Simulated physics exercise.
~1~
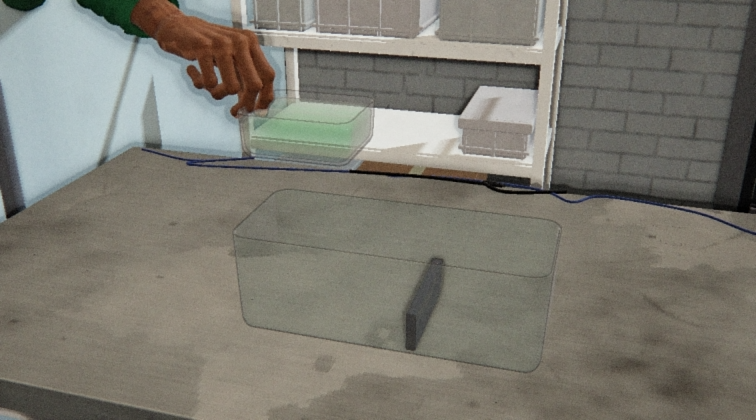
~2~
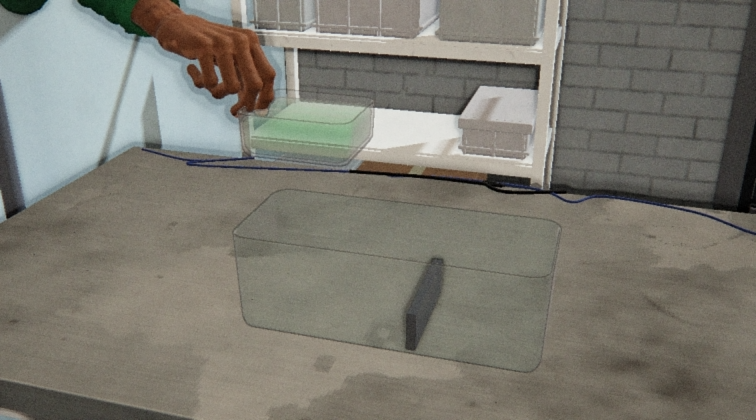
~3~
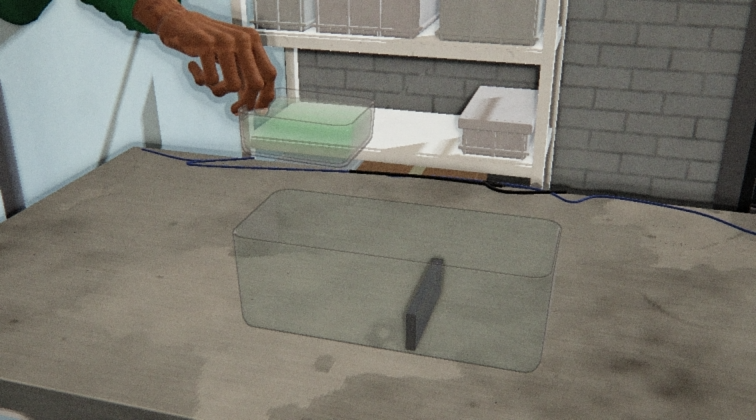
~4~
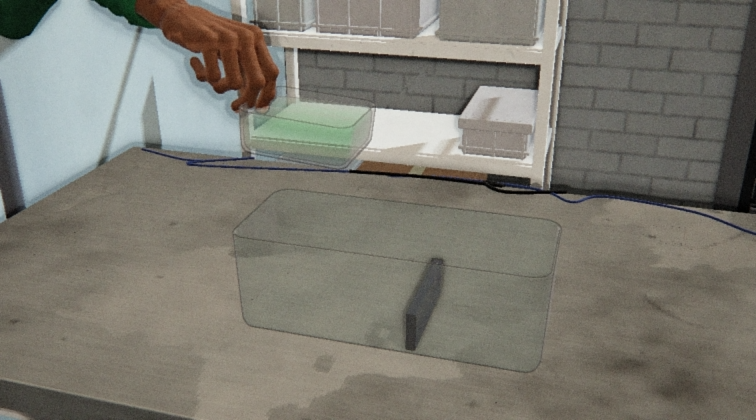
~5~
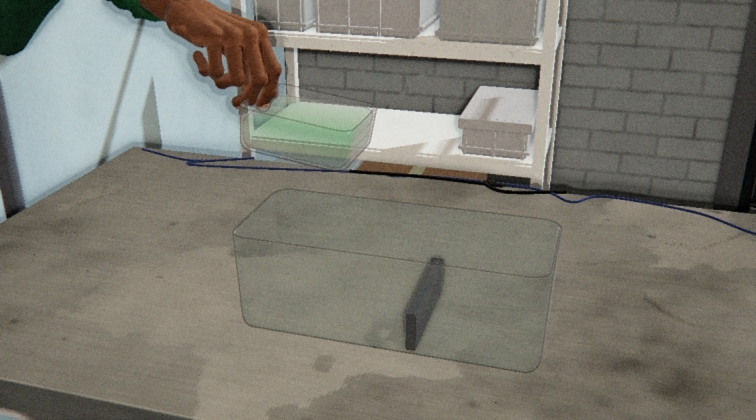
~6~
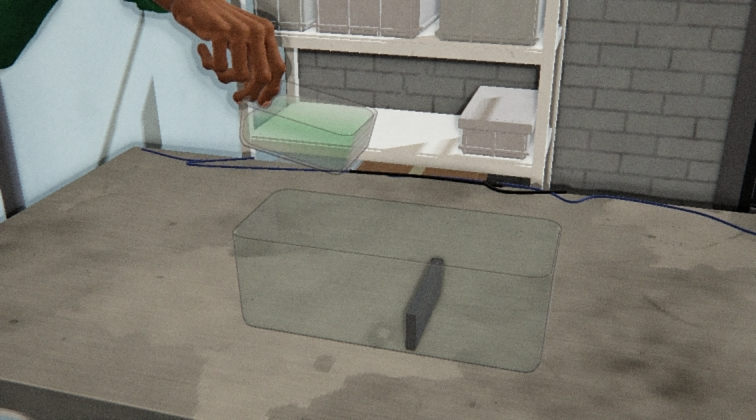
On a worn table near a shelf, a clear basin with a low dark wall across its floor sat still while a hand slowly tilted a smaller clear container of green liquid toward the right.
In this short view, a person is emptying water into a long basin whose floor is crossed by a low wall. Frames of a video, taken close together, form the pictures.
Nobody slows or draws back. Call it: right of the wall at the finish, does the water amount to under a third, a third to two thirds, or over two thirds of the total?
Under a third of the total.
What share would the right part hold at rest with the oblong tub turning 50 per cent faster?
Around 10 in a hundred.
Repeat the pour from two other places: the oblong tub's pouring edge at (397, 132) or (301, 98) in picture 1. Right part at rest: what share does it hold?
70 and 5 per cent.
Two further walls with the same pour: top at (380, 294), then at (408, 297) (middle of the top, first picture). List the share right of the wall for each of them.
In order, near 75 and 60 in a hundred.
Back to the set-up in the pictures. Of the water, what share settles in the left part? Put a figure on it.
Around 75 %.
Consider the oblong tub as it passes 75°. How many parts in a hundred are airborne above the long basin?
Somewhere around 45 per cent of it.
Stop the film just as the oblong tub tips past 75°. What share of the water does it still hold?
About 25 % remains.
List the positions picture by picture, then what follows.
Tilt 0°; pouring edge (363, 112); surface from (259, 107) to (363, 116); the long basin's rim runs from (255, 212) to (557, 250); the wall's top is at (425, 287), in the first frame.
Tilt 1°; pouring edge (363, 113); surface from (259, 107) to (363, 116), in the second frame.
Tilt 2°; pouring edge (364, 114); surface from (259, 107) to (363, 117), in the third frame.
Tilt 4°; pouring edge (364, 117); surface from (260, 106) to (364, 118), in the fourth frame.
Tilt 8°; pouring edge (365, 120); surface from (261, 104) to (365, 119), in the fifth frame.
Tilt 12°; pouring edge (366, 125); surface from (262, 105) to (366, 120), in the sixth frame.
A moment on, the oblong tub is tipped on its side and 23 per cent is still to pour, 26 is left of the wall and 6 right of it.
Next, the oblong tub is tipped right over and 2 per cent is still to pour, 70 is left of the wall and 23 right of it.
Then the oblong tub is tipped right over and 0 per cent is still to pour, 74 is left of the wall and 24 right of it.
Later the oblong tub is tipped right over and 0 per cent is still to pour, 74 is left of the wall and 24 right of it.
At rest 74 per cent lies left of the wall, 24 right of it and 2 outside.
